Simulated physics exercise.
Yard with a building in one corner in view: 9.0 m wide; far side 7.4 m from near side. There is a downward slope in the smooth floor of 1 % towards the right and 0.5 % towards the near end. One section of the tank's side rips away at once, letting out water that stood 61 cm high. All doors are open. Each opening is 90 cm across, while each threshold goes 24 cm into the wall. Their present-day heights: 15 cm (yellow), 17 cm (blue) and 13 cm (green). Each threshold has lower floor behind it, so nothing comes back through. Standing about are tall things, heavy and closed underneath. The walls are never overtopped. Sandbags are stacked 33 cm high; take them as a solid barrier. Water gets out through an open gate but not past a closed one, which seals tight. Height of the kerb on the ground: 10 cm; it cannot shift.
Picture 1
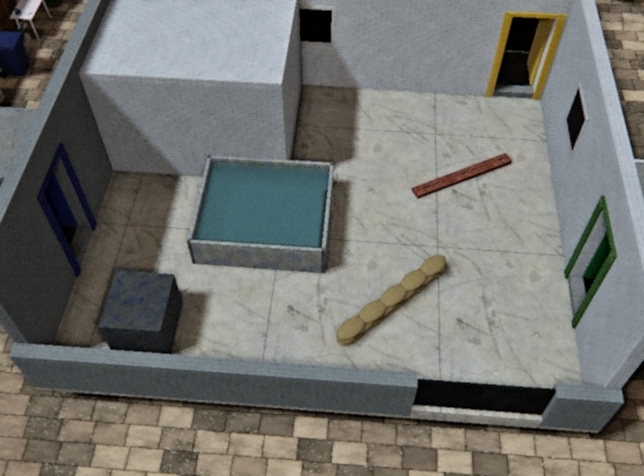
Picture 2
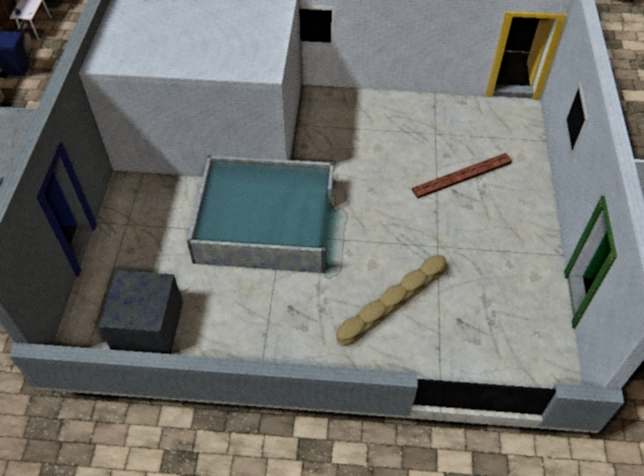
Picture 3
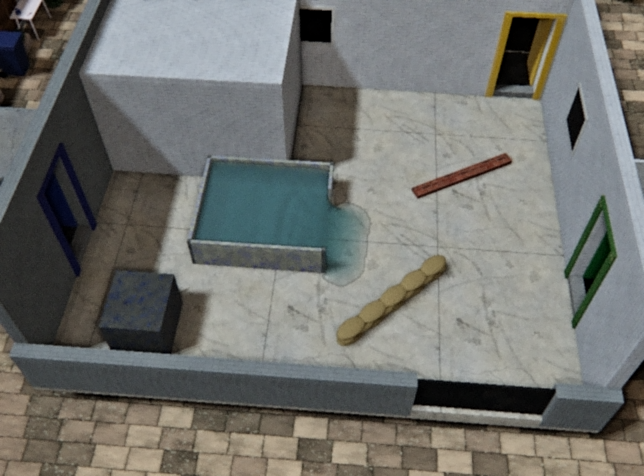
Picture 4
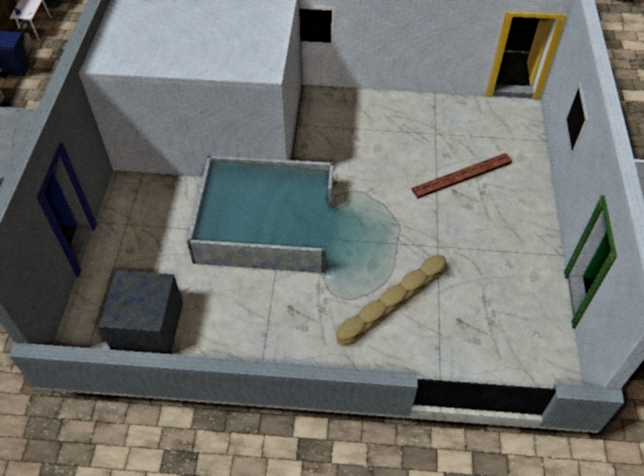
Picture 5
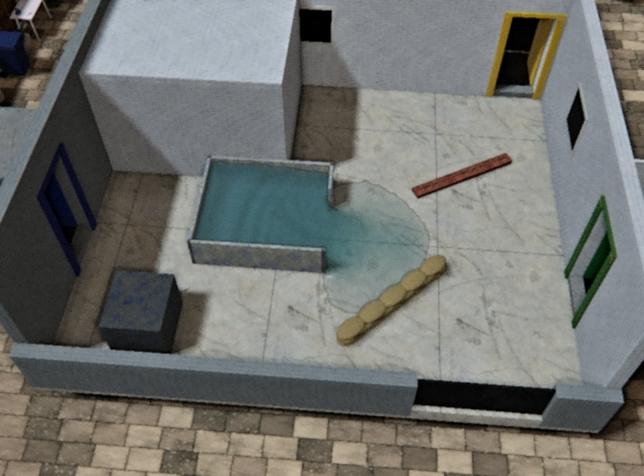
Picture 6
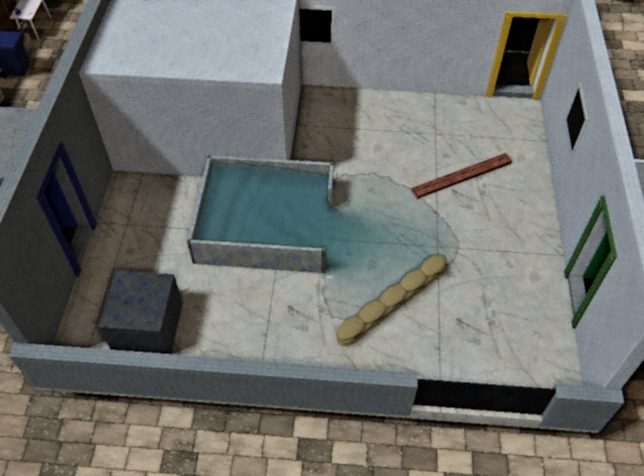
A walled yard with a pale marble-like floor and a building block in its far left corner is seen from above by a still camera. A tank of teal water stands left of centre, with a dark box at lower left, tan sandbags and a red kerb to the right, and blue, yellow and green doorways around. Water pours from the tank's right side, fanning rightward between kerb and sandbags.
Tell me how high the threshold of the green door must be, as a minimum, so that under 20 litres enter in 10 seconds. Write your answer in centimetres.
It would need to be about 6.5 cm high.
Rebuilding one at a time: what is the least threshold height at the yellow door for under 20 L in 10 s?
I'd raise yellow to close to 21 cm.
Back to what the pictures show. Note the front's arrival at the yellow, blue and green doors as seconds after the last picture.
Front times - yellow: 2.2 s, blue: 6.0 s, green: 1.0 s.
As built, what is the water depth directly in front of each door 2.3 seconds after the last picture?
The yellow door has 3 cm, the blue door 0 cm and the green door 10 cm.
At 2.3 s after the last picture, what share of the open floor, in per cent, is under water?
Some 35 per cent is wet.
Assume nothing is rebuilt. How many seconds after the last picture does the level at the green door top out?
Approximately 2.4 s.
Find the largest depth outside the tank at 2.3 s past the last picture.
Max depth: Near 32 cm.
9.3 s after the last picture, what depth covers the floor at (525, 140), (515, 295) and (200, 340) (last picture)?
Roughly 8, 4 and 5 cm, in turn.
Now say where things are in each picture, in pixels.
Still water, 61 cm deep, in the tank at (264, 204); the green door at (587, 268) is dry, in the first picture.
Water pours out at (325, 232) and has run 0.3 m, to (338, 263); about 11 cm deep outside, 61 cm at the back, in the second picture.
The gap is at (325, 234), the front 0.8 m out at (366, 230); the back of the tank holds 61 cm, in the third picture.
The front is at (393, 244), 1.3 m from the gap at (325, 235); 2.4 m2 of floor is wet, 61 cm left at the back, in the fourth picture.
The gap is at (325, 234), the front 1.9 m out at (425, 244); the back of the tank holds 61 cm, in the fifth picture.
The front is at (453, 248), 2.4 m from the gap at (325, 235); 4.9 m2 of floor is wet, 56 cm left at the back; 2.3 m in a straight line remain to the green door at (587, 268), in the sixth picture.
Then, 0.7 s after the last picture water covers 20 % of the floor, deepest (42 cm) near (402, 284); it has not reached the green door.
Then, 2.3 s after the last picture water covers 35 % of the floor, deepest (32 cm) near (535, 170); 10 cm at the green door, 0 litres in over its 13 cm threshold.
Then, 9.3 s after the last picture water covers 95 % of the floor, deepest (12 cm) near (577, 409); 6 cm at the green door, 0 litres in over its 13 cm threshold.
At the green door as built, the water peaked near 10 cm, 2.3 s after the last picture.
With a threshold of 6 cm, 25 litres would have come in within the 10 s; with 7 cm, 14 litres. So under 20 litres takes about 6.5 cm.
